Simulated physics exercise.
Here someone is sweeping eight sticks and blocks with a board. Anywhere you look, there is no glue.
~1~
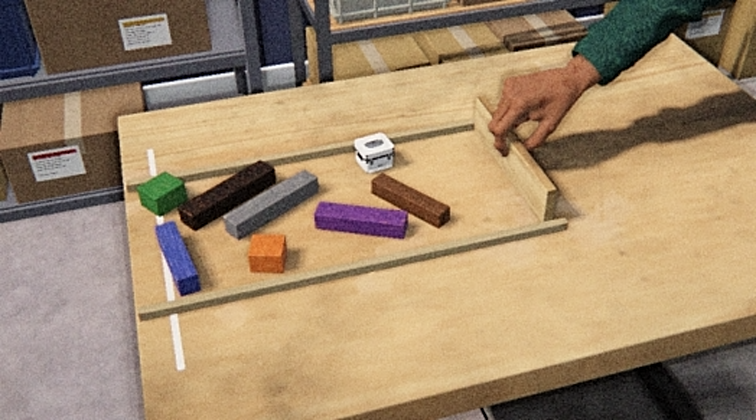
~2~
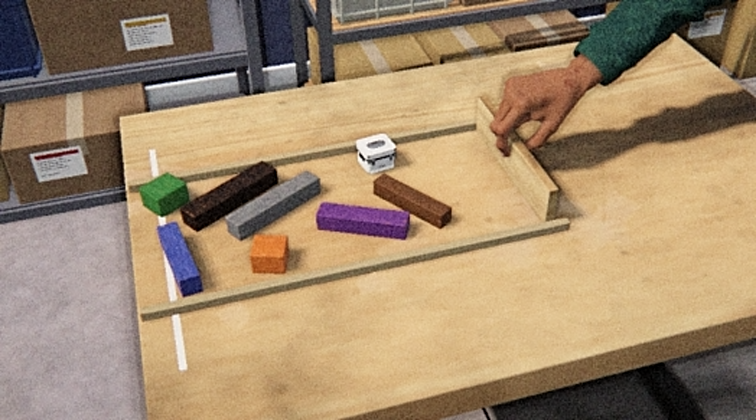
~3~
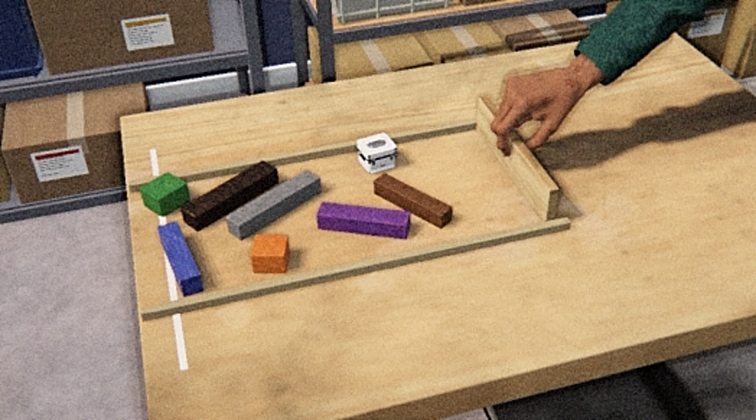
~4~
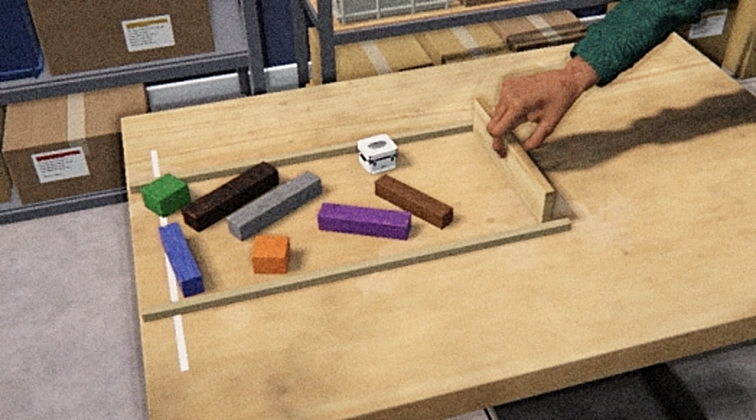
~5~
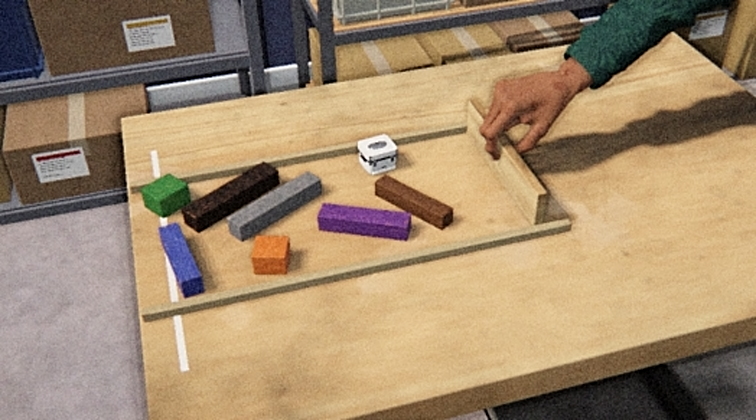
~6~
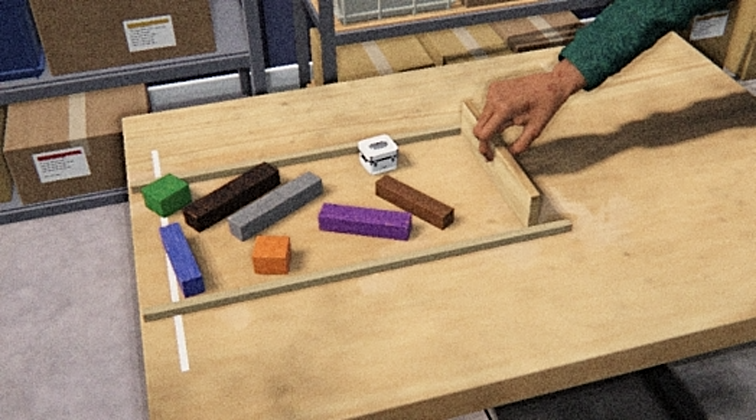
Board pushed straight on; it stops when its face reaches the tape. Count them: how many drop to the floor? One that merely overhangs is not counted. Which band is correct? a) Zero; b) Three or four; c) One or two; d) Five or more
Five or more (d).
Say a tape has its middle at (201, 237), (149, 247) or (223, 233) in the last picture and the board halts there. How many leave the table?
Going through them in order, you'd see 2, 7 and 1.
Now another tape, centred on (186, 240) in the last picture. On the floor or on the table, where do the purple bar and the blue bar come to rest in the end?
Outcome - purple bar is left in place, blue bar topples off.
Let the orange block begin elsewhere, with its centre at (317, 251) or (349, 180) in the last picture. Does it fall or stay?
Taking the places in order, the piece ends up below and stays up.
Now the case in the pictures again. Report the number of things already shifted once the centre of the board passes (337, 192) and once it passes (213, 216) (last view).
4 and 8.
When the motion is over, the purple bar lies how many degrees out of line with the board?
I'd estimate about 0 degrees.
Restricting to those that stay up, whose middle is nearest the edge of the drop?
The purple bar finishes closest.
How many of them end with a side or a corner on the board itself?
In total, 2.
Soon after, none off yet; green block at rest near (167, 196); blue bar at rest near (181, 259); black bar at rest near (233, 196).
Then, none off yet; green block at rest near (165, 196); blue bar moving near (173, 264); black bar moved a little near (193, 205).
At rest, the number that fall off is five or more; fallen, grey bar, orange block, black bar, blue bar and green block.
